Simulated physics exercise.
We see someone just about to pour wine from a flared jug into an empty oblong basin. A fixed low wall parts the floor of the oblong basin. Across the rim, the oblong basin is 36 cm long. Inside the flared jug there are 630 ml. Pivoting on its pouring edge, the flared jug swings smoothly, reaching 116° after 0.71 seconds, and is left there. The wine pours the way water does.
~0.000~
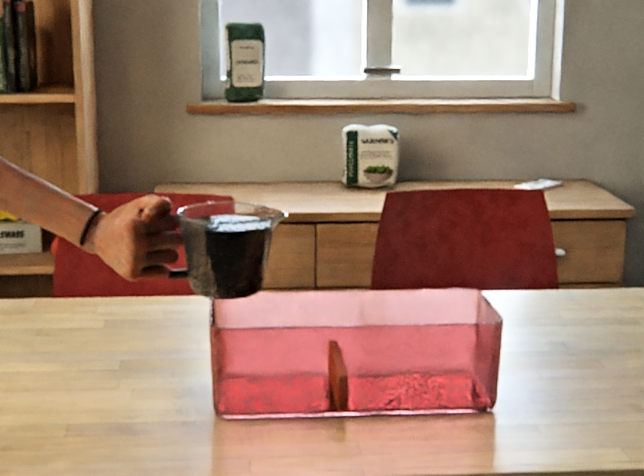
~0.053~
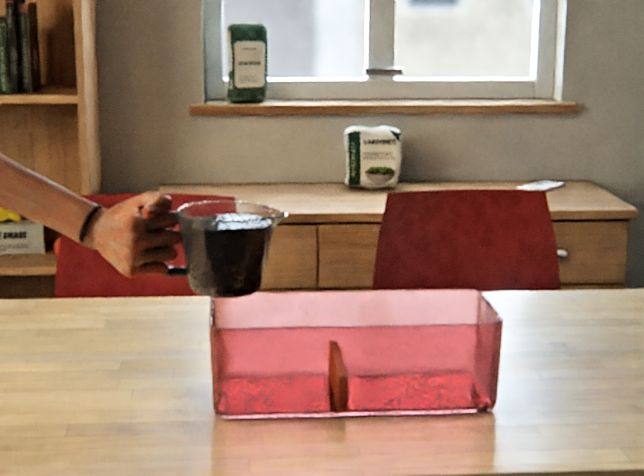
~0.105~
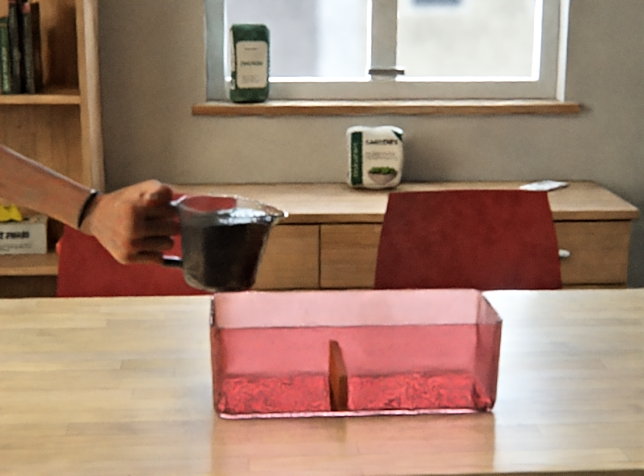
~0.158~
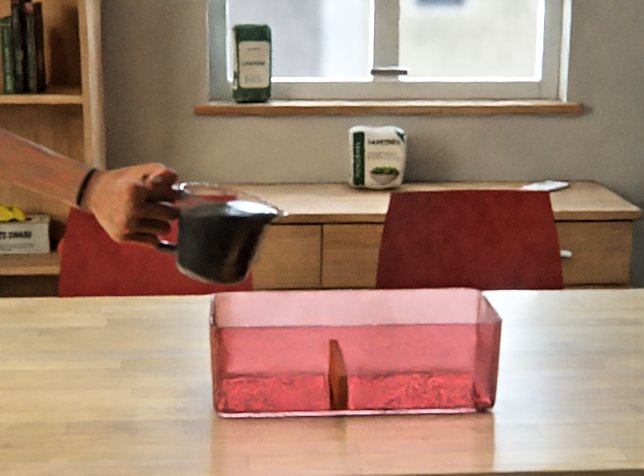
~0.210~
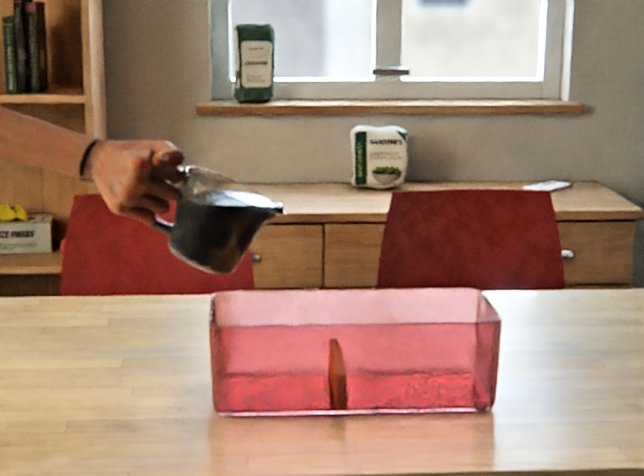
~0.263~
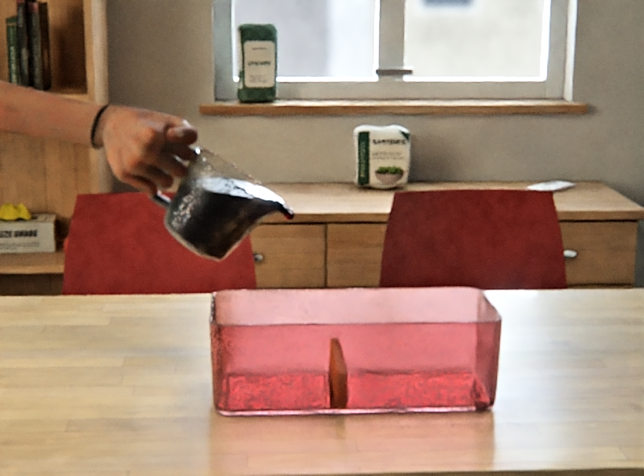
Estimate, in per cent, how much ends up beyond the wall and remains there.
Roughly 84 % ends up beyond the wall.
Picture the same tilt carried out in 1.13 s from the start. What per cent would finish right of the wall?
Then about 90 per cent.
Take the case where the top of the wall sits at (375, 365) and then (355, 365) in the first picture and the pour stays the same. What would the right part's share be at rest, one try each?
Around 55 and 75 percent, in that order.
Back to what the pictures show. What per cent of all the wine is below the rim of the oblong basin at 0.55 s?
14 %, more or less.
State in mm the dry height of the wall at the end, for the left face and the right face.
For the left, around 46 mm; for the right, around 28 mm.
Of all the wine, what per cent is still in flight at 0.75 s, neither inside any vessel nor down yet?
Some 14 per cent.
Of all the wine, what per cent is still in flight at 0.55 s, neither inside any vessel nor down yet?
It comes to roughly 44 per cent.
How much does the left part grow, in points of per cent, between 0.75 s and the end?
Near 6 in a hundred.
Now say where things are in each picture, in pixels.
In the first frame, tilt 0°; pouring edge (287, 213); surface from (182, 224) to (272, 223); the oblong basin's rim runs from (211, 312) to (492, 307); the wall's top is at (338, 358).
In the second frame, tilt 2°; pouring edge (287, 214); surface from (183, 224) to (272, 222).
In the third frame, tilt 6°; pouring edge (287, 213); surface from (182, 220) to (274, 216).
In the fourth frame, tilt 14°; pouring edge (287, 213); surface from (181, 211) to (277, 210).
In the fifth frame, tilt 23°; pouring edge (286, 212); surface from (181, 198) to (282, 206).
In the sixth frame, tilt 35°; pouring edge (286, 212); surface from (177, 194) to (278, 201); 2 per cent is over the edge.
By 0.55 s the tilt is 102° and 43 per cent is still to pour, 3 is left of the wall and 11 right of it.
By 0.75 s the tilt is 116° and 1 per cent is still to pour, 3 is left of the wall and 82 right of it.
By 0.97 s the tilt is 116° and 0 per cent is still to pour, 8 is left of the wall and 84 right of it.
By 1.21 s the tilt is 116° and 0 per cent is still to pour, 10 is left of the wall and 84 right of it.
At rest 10 per cent lies left of the wall, 84 right of it and 6 outside.
